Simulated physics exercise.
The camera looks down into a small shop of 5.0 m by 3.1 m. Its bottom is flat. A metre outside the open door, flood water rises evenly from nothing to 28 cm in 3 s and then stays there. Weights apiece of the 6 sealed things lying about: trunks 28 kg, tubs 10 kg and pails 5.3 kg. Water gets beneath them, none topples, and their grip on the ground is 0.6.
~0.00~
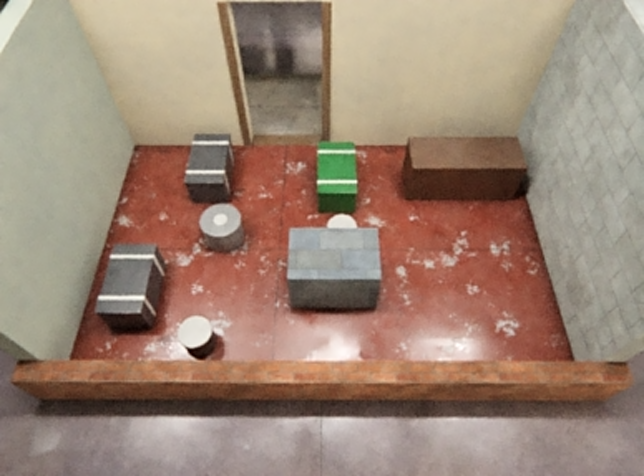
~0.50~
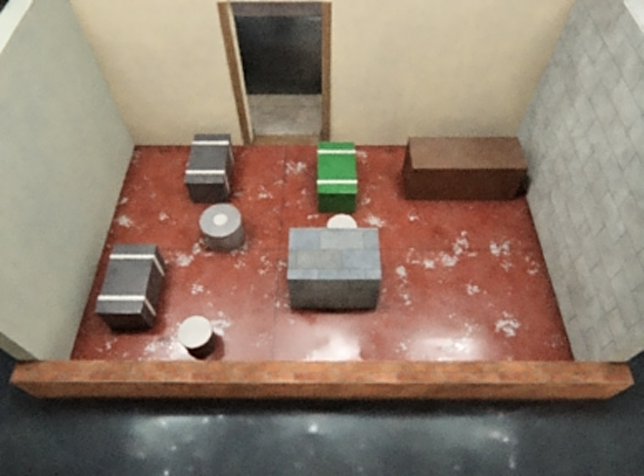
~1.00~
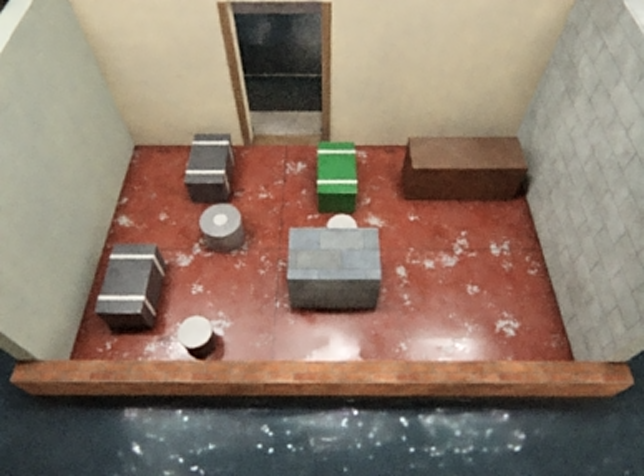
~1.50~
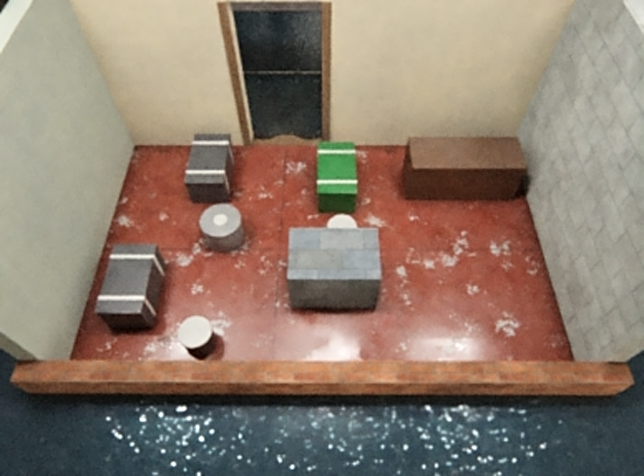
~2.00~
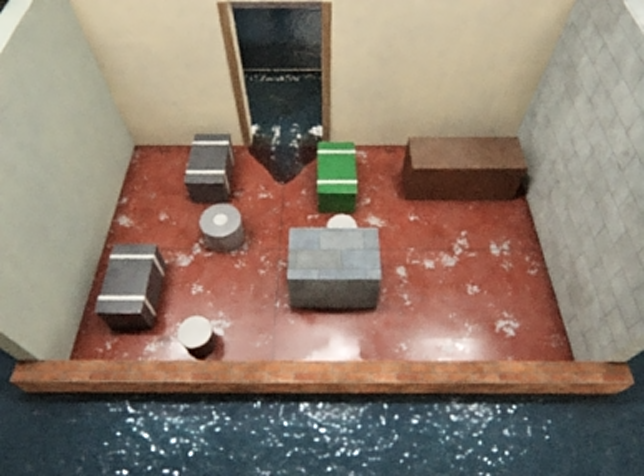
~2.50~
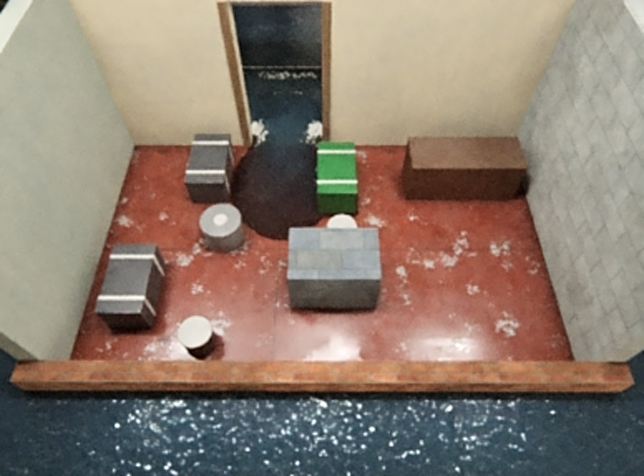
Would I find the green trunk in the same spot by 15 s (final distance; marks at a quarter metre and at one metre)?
The green trunk slides a little.
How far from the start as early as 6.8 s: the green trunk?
About 40 cm.
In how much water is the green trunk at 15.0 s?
About 16 cm.
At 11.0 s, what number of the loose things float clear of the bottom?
6 of them.
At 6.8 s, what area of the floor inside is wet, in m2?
Roughly 14 m2.
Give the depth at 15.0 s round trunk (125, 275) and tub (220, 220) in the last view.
Roughly 17 and 17 cm.
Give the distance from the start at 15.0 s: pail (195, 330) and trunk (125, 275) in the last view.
In turn: 250 cm, 140 cm.
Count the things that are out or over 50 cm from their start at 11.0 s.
By then 4.
After 3.5 s the green trunk is near (341, 167), 0.1 m from its start, aground; 0 afloat.
After 6.8 s the green trunk is near (373, 170), 0.4 m from its start, aground; 2 afloat.
After 11.0 s the green trunk is near (373, 166), 0.4 m from its start, afloat; 6 afloat.
After 15.0 s the green trunk is near (375, 184), 0.5 m from its start, afloat; 6 afloat.
